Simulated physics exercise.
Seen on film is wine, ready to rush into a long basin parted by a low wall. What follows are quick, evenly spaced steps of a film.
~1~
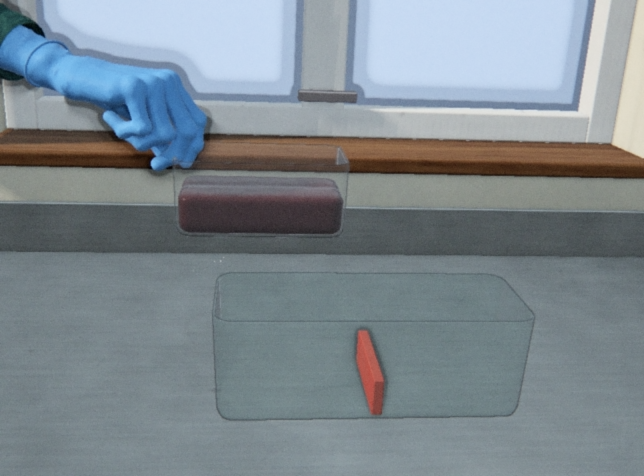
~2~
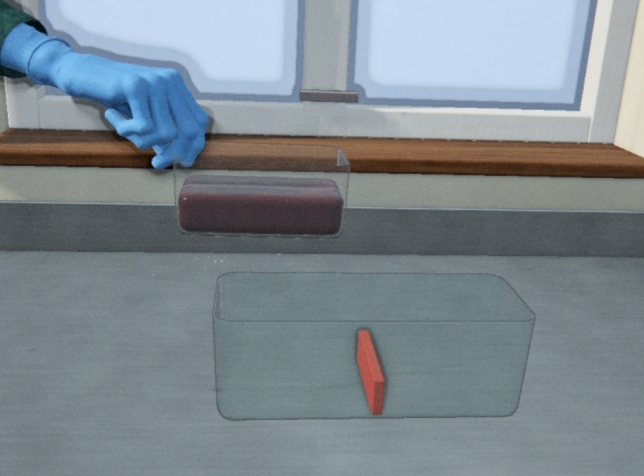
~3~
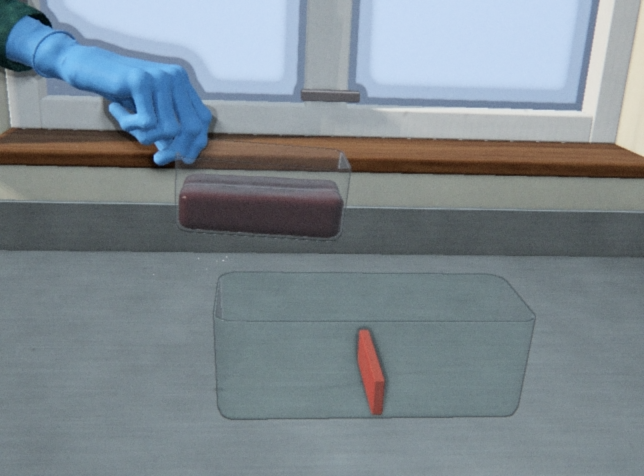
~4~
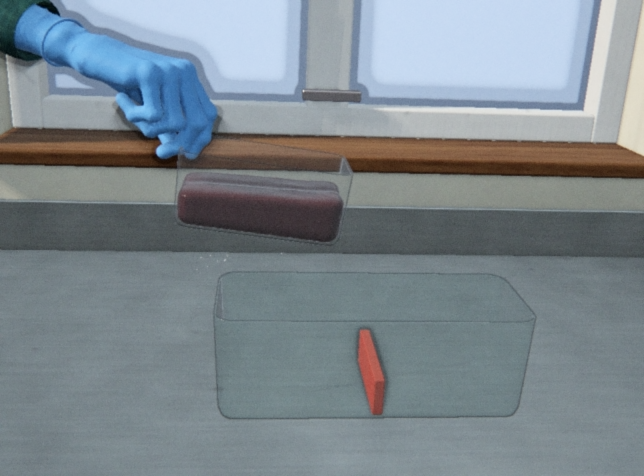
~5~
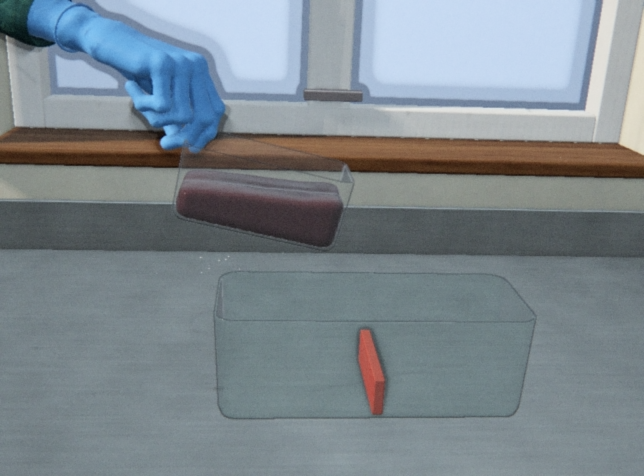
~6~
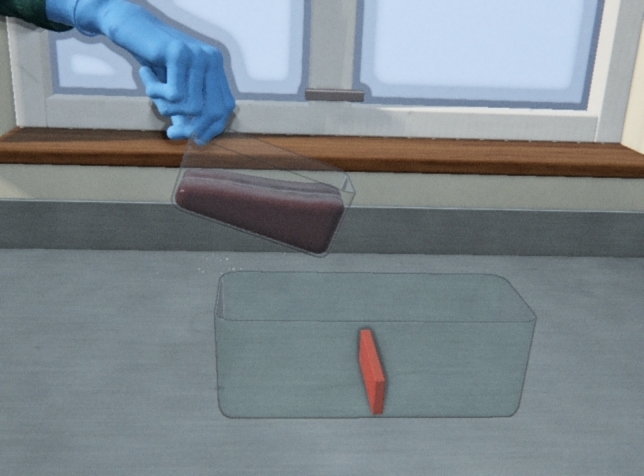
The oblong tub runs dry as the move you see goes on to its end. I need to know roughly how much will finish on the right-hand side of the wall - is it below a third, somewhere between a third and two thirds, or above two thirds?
Expect between a third and two thirds of it there.
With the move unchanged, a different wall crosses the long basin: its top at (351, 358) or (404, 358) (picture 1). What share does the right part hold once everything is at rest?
First try: Roughly 60 per cent; second try: 5 per cent.
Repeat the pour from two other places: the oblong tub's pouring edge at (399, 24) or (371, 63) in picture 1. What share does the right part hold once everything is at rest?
It comes out at around 80 percent and then around 65 percent.
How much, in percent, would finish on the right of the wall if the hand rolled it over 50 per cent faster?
It comes to some 35 in a hundred.
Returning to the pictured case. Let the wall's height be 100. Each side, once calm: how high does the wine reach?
Left near 40; right near 30.
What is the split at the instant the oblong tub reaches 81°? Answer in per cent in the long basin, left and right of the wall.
Left: 5 %; right: 20 %.
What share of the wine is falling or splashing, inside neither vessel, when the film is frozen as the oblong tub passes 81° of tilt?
Estimated: 40 per cent or thereabouts.
A moment on, the oblong tub is tipped on its side and 35 per cent is still to pour, 4 is left of the wall and 21 right of it.
Next, the oblong tub is tipped right over and 9 per cent is still to pour, 39 is left of the wall and 45 right of it.
Then the oblong tub is tipped right over and 0 per cent is still to pour, 54 is left of the wall and 44 right of it.
Later the oblong tub is tipped right over and 0 per cent is still to pour, 54 is left of the wall and 44 right of it.
In the end 54 per cent lies left of the wall, 44 right of it and 1 outside.
